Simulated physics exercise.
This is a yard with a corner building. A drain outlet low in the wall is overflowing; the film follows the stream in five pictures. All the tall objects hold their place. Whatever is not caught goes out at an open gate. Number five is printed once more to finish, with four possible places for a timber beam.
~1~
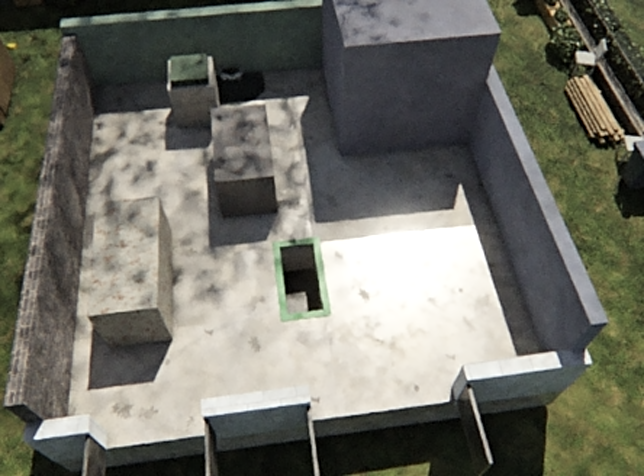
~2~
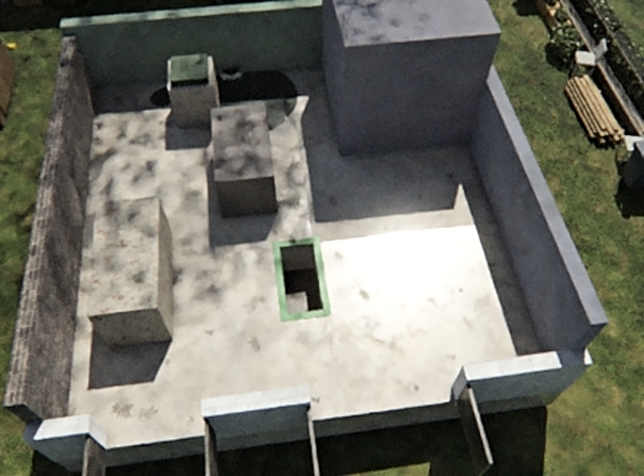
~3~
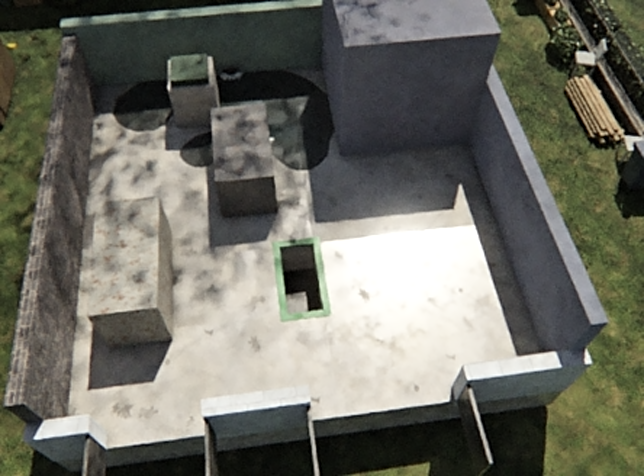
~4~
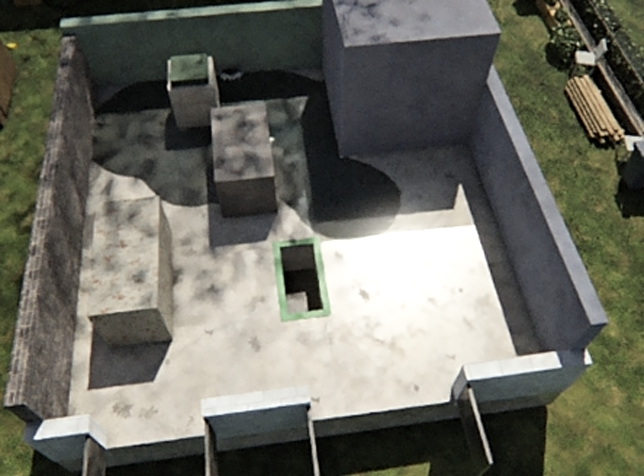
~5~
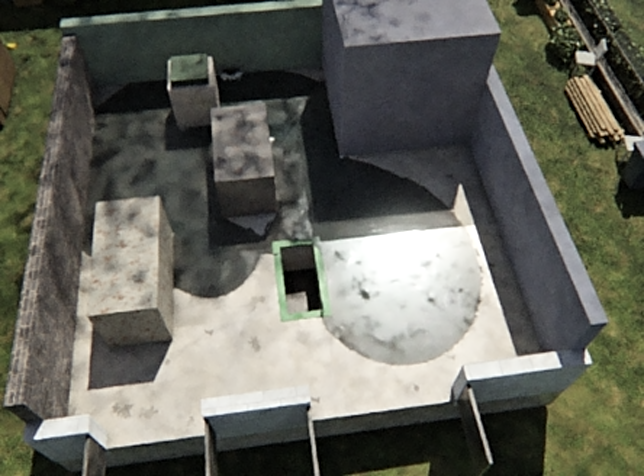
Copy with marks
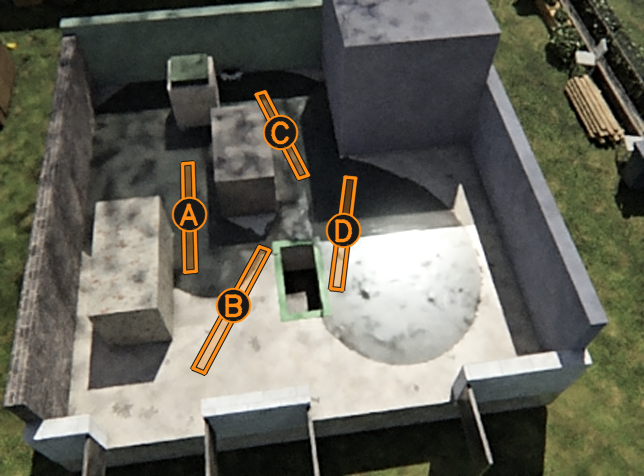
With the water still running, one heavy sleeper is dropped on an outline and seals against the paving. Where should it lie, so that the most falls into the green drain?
Choose D.
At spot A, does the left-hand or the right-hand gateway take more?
More leaves on the right.
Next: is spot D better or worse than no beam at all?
Better.
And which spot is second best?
Spot C.
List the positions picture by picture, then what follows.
Outfall at (231, 70); green drain at (301, 278); open gate at (381, 395); open gate at (159, 425); water covers 2 % of the ground and shows as far out as (260, 90); green drain still dry.
Water covers 8 % of the ground and shows as far out as (155, 103); green drain still dry.
Water covers 16 % of the ground and shows as far out as (306, 164); green drain still dry.
Water covers 31 % of the ground and shows as far out as (377, 227); green drain still dry.
Water covers 55 % of the ground and shows as far out as (448, 340); green drain taking water.
On the marked copy, A from (190, 271) to (187, 163); B from (198, 370) to (264, 248); C from (260, 93) to (303, 176); D from (336, 289) to (350, 177).
Choosing A, about 16 % of the stream runs into the green drain, about 84 % out by the gates.
Choosing B, about 18 % of the stream runs into the green drain, about 82 % out by the gates.
Choosing C, about 30 % of the stream runs into the green drain, about 69 % out by the gates.
Choosing D, about 56 % of the stream runs into the green drain, about 43 % out by the gates.
